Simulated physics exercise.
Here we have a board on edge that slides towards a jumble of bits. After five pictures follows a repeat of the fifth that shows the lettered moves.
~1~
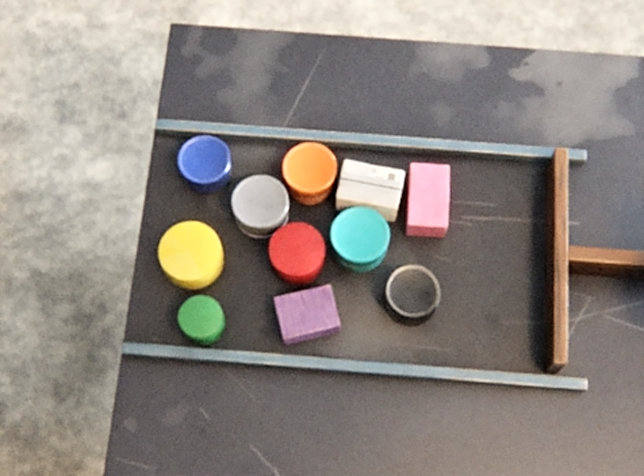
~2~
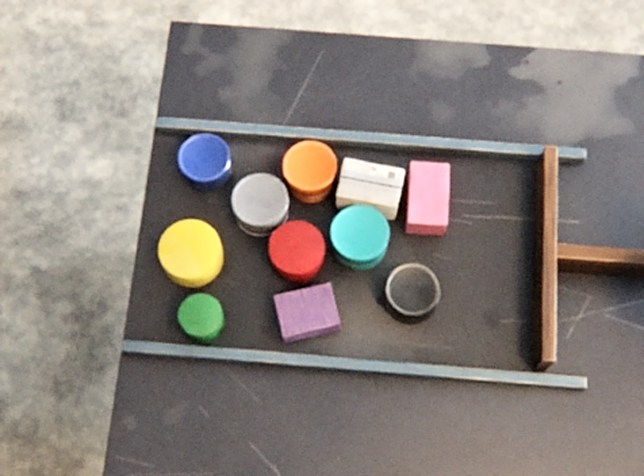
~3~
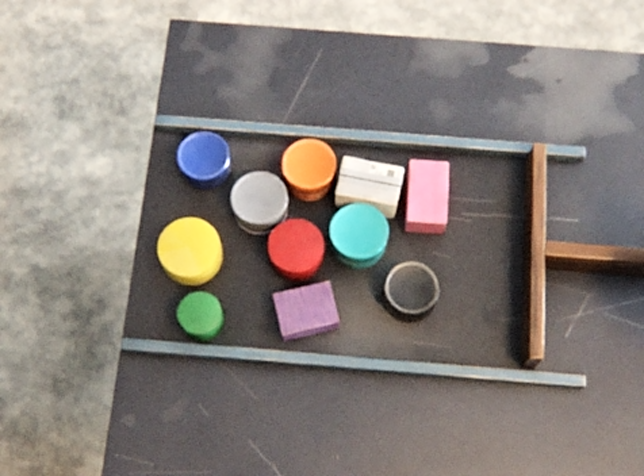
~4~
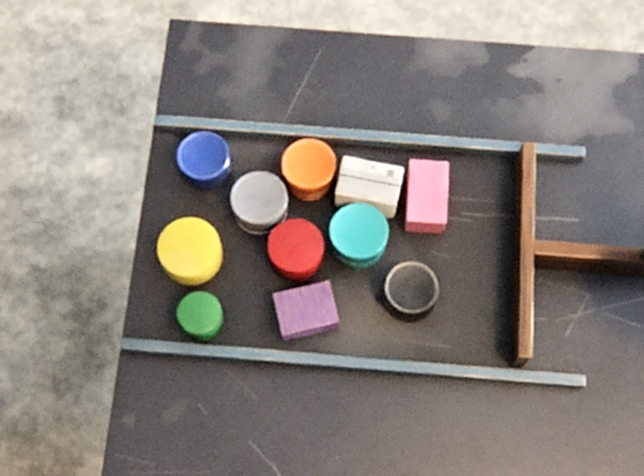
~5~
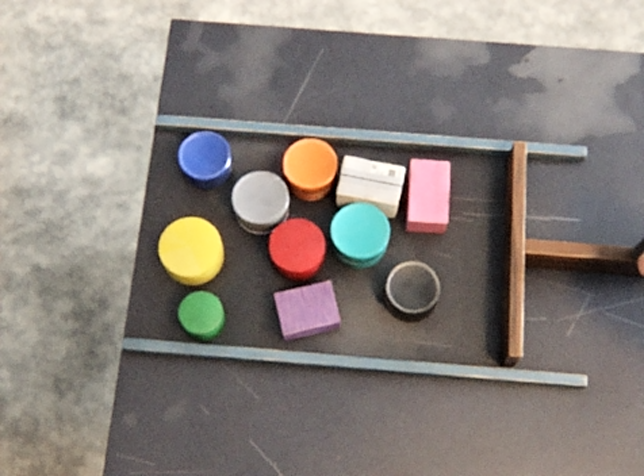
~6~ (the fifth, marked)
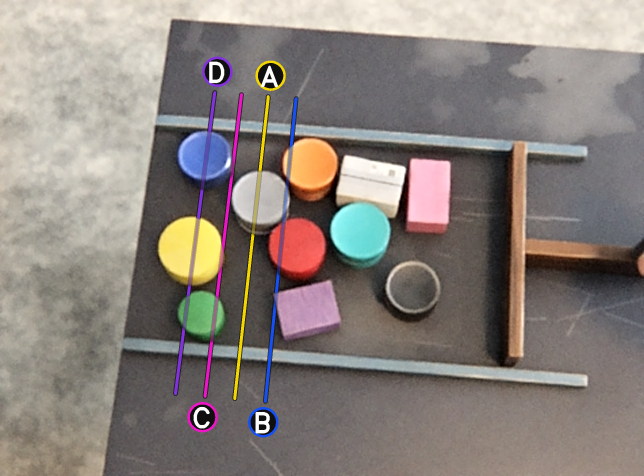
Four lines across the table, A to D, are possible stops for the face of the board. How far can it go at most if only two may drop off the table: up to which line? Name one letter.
At B, and not beyond.
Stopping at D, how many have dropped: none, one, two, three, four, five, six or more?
Six or more.
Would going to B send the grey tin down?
No.
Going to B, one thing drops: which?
The blue jar goes over.
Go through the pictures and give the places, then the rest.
Purple block (307, 315); grey tin (261, 207); white box (370, 191), in the first frame.
Board (551, 249); orange jar (310, 172), in the second frame.
Board (538, 247); pink block (426, 197), in the third frame.
Board (527, 246); yellow tin (190, 252), in the fourth frame.
Board (518, 245); green tin (202, 317); turquoise tub (359, 236); purple block (307, 311), in the fifth frame.
On the marked copy, A at (252, 240); B at (281, 242); C at (224, 238); D at (196, 236).
With B. Early on, board (432, 238); orange jar (300, 169); white box (356, 187).
Further on, board (348, 232); blue jar (169, 160); yellow tin (186, 257).
At the end, board (286, 227); blue jar over the edge; yellow tin (143, 258); one fallen.
As for the rest, A drops four; C drops four; D drops eight.
